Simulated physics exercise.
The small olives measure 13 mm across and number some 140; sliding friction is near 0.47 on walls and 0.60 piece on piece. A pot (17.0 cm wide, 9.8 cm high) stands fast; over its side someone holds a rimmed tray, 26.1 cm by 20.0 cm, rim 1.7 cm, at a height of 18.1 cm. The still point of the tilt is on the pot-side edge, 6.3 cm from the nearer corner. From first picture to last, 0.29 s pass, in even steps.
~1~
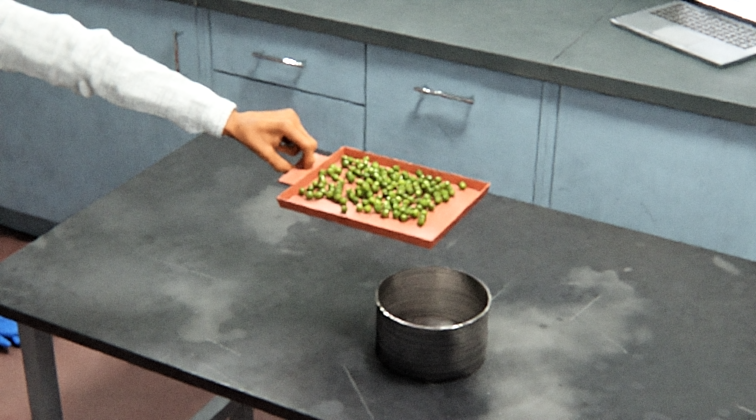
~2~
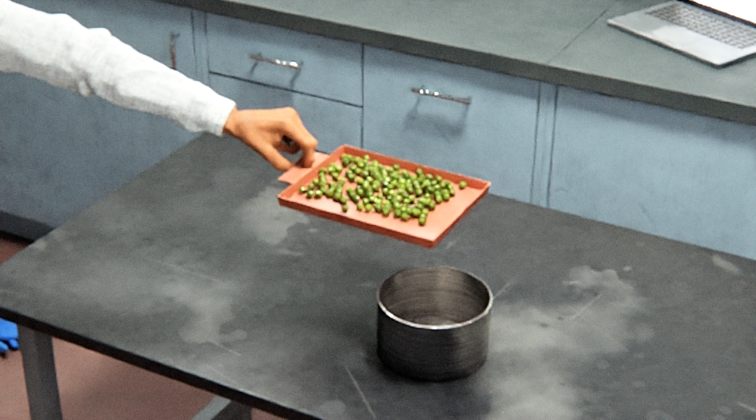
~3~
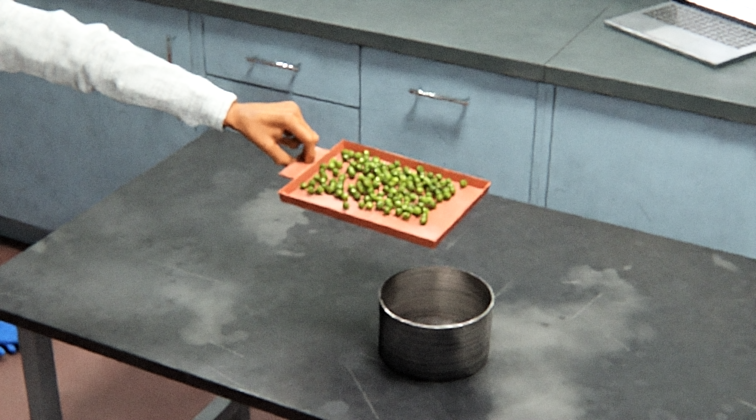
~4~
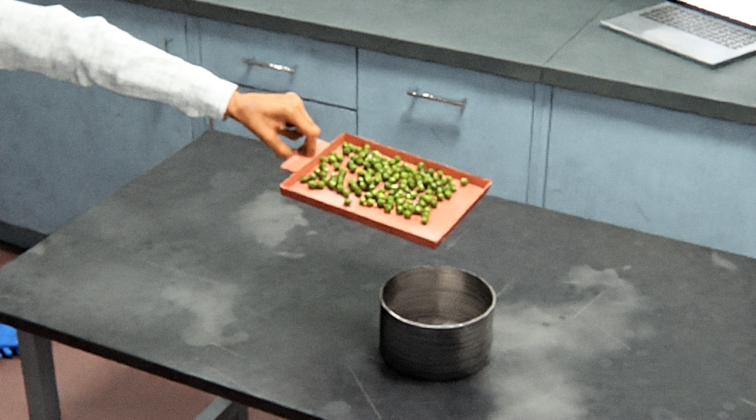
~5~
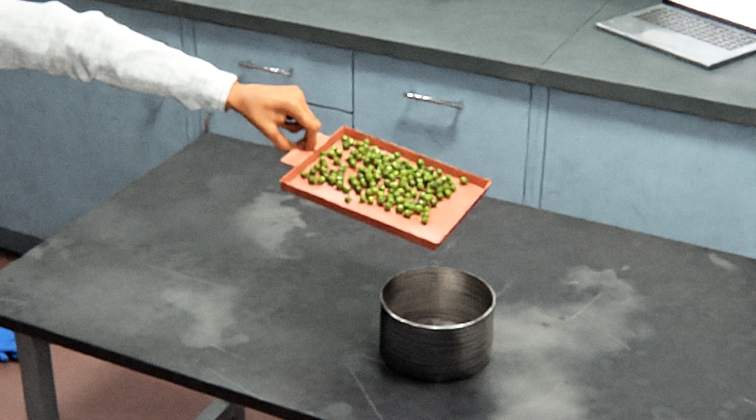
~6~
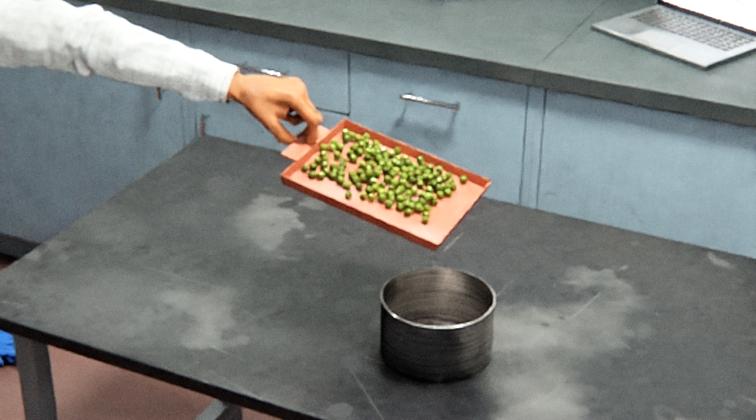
In this clip, a hand holds a rimmed orange tray of small green olives above a dark metal pot on a black table, gradually raising the handle side so the tray slants slightly toward the pot while the olives stay in place.
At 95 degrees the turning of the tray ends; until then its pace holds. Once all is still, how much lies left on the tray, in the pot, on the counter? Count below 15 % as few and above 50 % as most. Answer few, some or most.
Tray: Few, pot: Most, counter: Some.
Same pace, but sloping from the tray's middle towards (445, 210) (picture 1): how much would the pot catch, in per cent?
About 20 per cent.
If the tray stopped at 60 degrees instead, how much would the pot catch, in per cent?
It would be near 5 per cent.
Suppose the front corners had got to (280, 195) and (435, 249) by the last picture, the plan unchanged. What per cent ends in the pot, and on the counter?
Pot 70, counter 30.
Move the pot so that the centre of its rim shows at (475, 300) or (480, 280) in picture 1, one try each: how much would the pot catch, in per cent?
About 90 and 80 per cent.
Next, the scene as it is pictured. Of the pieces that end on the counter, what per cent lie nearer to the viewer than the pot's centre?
About 10 per cent.
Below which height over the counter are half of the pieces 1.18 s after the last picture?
Roughly 24 cm.
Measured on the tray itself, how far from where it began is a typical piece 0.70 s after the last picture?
Roughly 9 cm.
Then, 0.70 s after the last picture, tilt 51 degrees; the tray holds 100 %, the pot 0 %.
Then, 1.18 s after the last picture, tilt 77 degrees; the tray holds 95 %, the pot 5 %.
Then, 1.72 s after the last picture, tilt 95 degrees; the tray holds 10 %, the pot 70 %.
In the end, tray 0 %, pot 80 %, counter 20 %.
